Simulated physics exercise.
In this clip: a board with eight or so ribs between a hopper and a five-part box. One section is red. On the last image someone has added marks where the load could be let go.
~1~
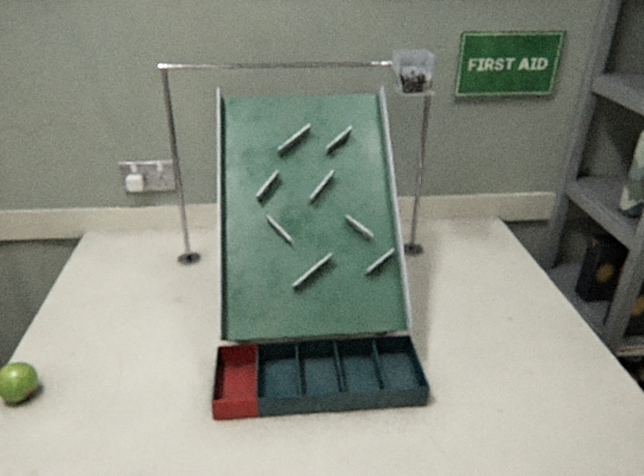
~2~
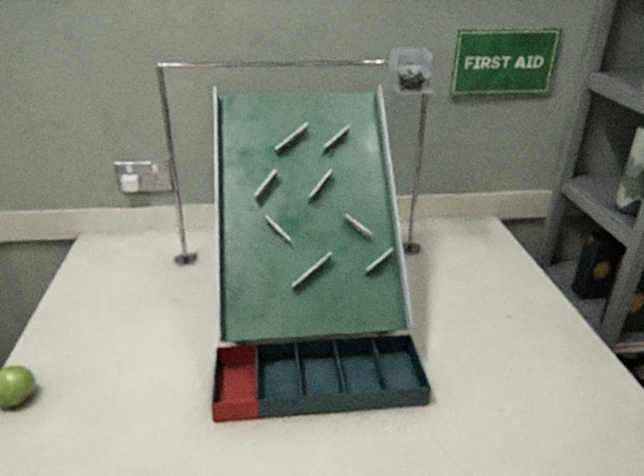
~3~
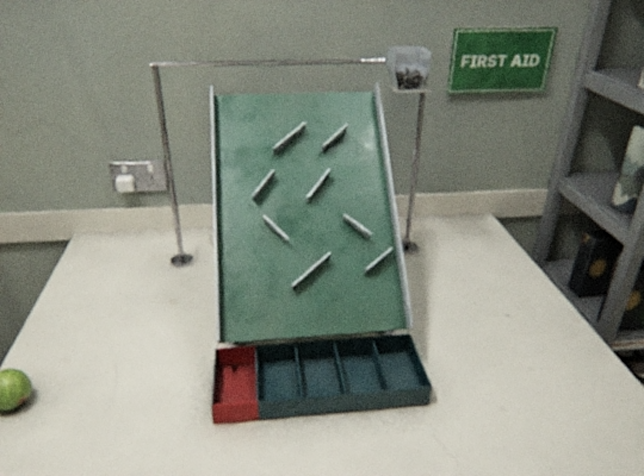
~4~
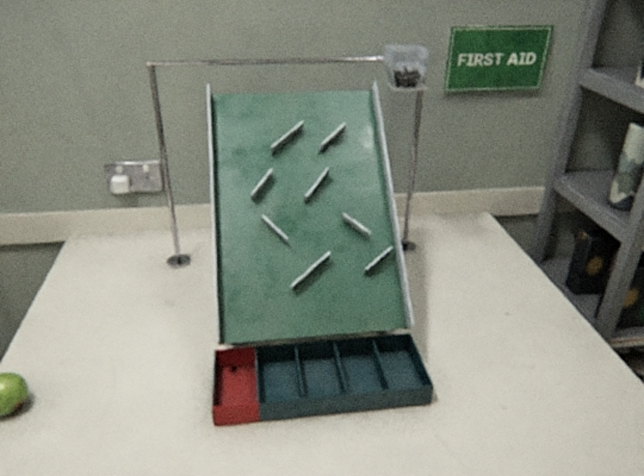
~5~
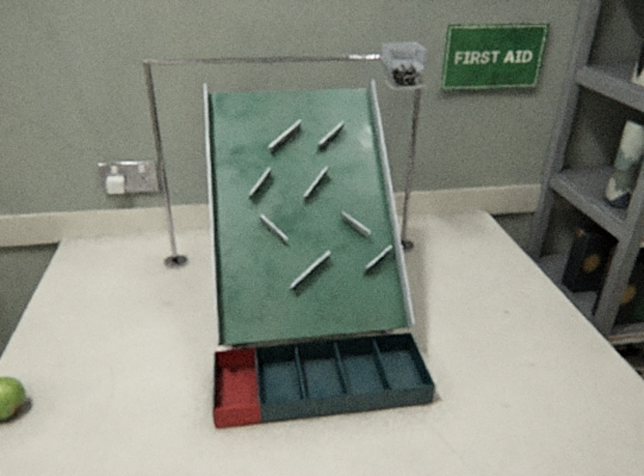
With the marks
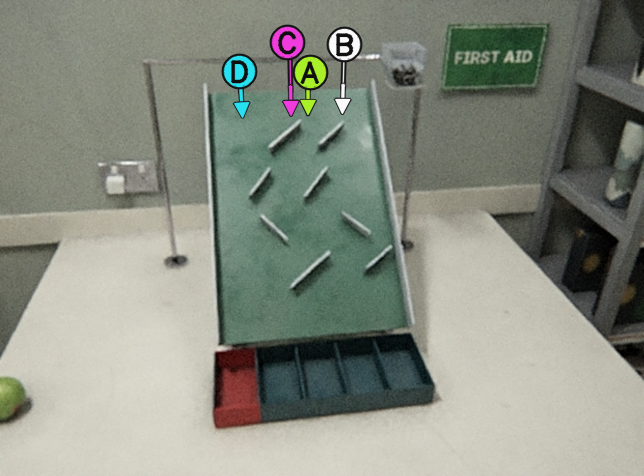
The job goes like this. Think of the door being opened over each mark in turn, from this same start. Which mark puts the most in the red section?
Best: D.
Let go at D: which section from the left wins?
The first from the left.
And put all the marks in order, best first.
Best to worst: D, C, A, B.
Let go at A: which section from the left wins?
The second.
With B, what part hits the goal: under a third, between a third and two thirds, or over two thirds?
Under a third.
On the marked copy, mark A meets the board at (308, 109); mark B meets the board at (342, 108); mark C meets the board at (291, 110); mark D meets the board at (242, 112).
For mark A, a small part in the red section, about half in other sections, about a third held on the board.
For mark B, a stray few in the red section, about half in other sections, about a third held on the board.
For mark C, about half in the red section, a small part in other sections, about a third held on the board.
For mark D, nearly all in the red section, a stray few in other sections.
